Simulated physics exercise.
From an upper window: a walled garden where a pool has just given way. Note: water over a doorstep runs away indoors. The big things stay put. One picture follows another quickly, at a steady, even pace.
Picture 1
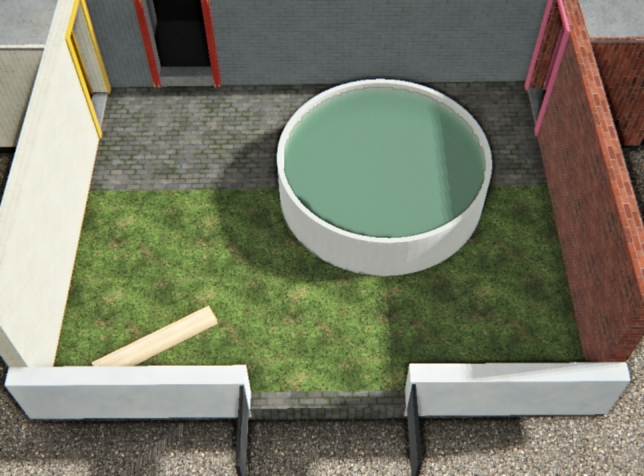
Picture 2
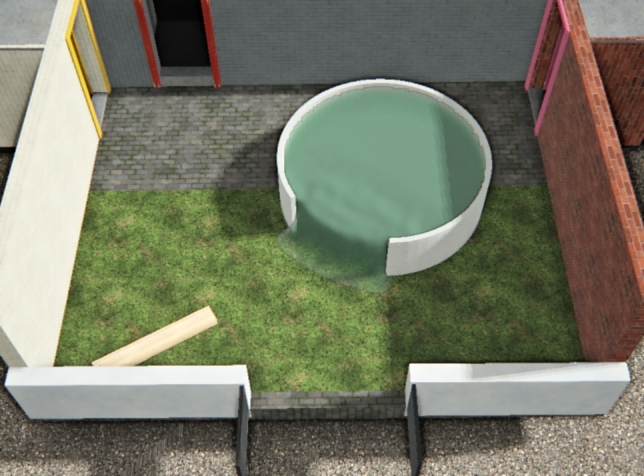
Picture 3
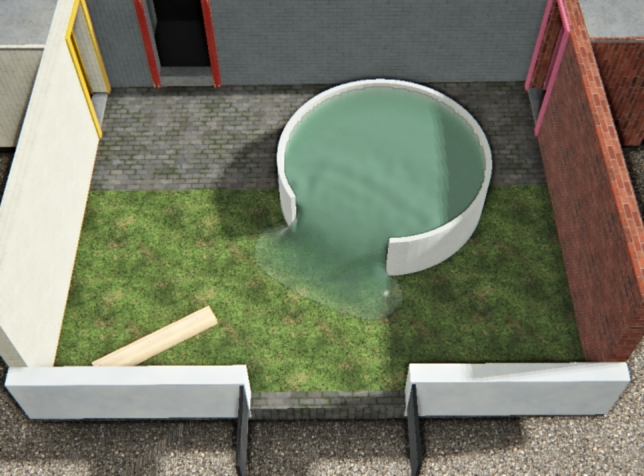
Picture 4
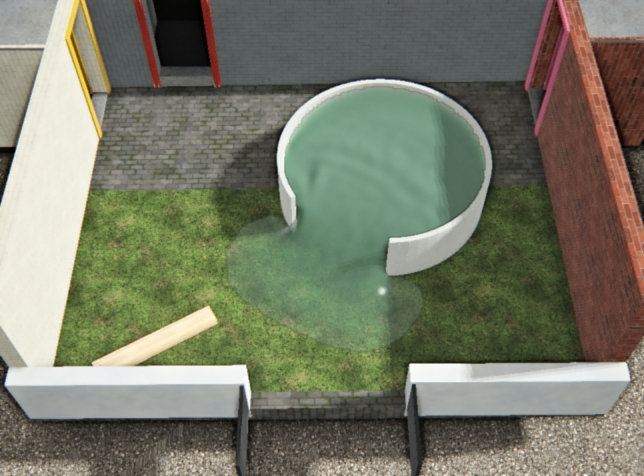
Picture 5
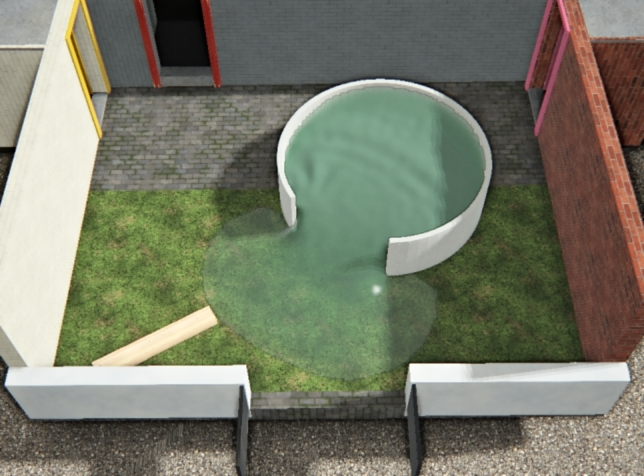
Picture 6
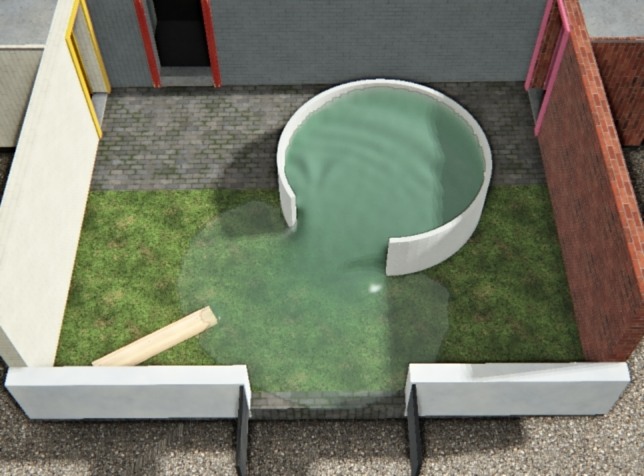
A round white-walled pool of green water stands in a walled yard of grass and grey paving, seen from above by a still camera. A pale plank lies on the grass at left, between a cream wall and a red brick one, with a gap in the low front wall. The pool's near side opens and water pours out, spreading in a widening sheet across the lawn to the plank and front gap.
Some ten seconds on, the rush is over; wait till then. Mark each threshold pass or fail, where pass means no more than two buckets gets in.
Red door - pass; yellow door - fail; pink door - pass.
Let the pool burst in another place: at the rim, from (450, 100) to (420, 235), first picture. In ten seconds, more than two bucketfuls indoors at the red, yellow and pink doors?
Going door by door, the red door remains below, the yellow door rises above and the pink door rises above.
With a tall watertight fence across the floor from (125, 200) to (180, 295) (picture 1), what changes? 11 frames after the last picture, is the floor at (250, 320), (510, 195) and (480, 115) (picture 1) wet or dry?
Taking them in order, I'd say soaked, parched and parched.
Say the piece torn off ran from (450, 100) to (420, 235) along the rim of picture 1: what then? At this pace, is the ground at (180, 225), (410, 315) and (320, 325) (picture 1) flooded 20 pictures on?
Respectively: Parched, drenched and drenched.
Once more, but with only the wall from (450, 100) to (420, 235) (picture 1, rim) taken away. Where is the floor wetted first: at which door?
I'd say the one in pink.
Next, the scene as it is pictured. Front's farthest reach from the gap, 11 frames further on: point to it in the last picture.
About (49, 393).
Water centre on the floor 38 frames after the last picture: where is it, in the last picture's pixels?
Close to pixel (272, 231).
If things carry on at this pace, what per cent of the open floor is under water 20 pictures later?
I'd estimate some 50 per cent.
A moment on, water covers 30 % of the floor; the red door not reached, the yellow door not reached, the pink door not reached.
Next, water covers 40 % of the floor; the red door not reached, the yellow door not reached, the pink door not reached.
Then, water covers 50 % of the floor; the red door not reached, the yellow door not reached, the pink door not reached.
Later, water covers 75 % of the floor; the red door wet at the sill, nothing in, the yellow door under two buckets in, the pink door not reached.
In the end, water covers 90 % of the floor; the red door wet at the sill, nothing in, the yellow door far over two buckets in, the pink door wet at the sill, nothing in.
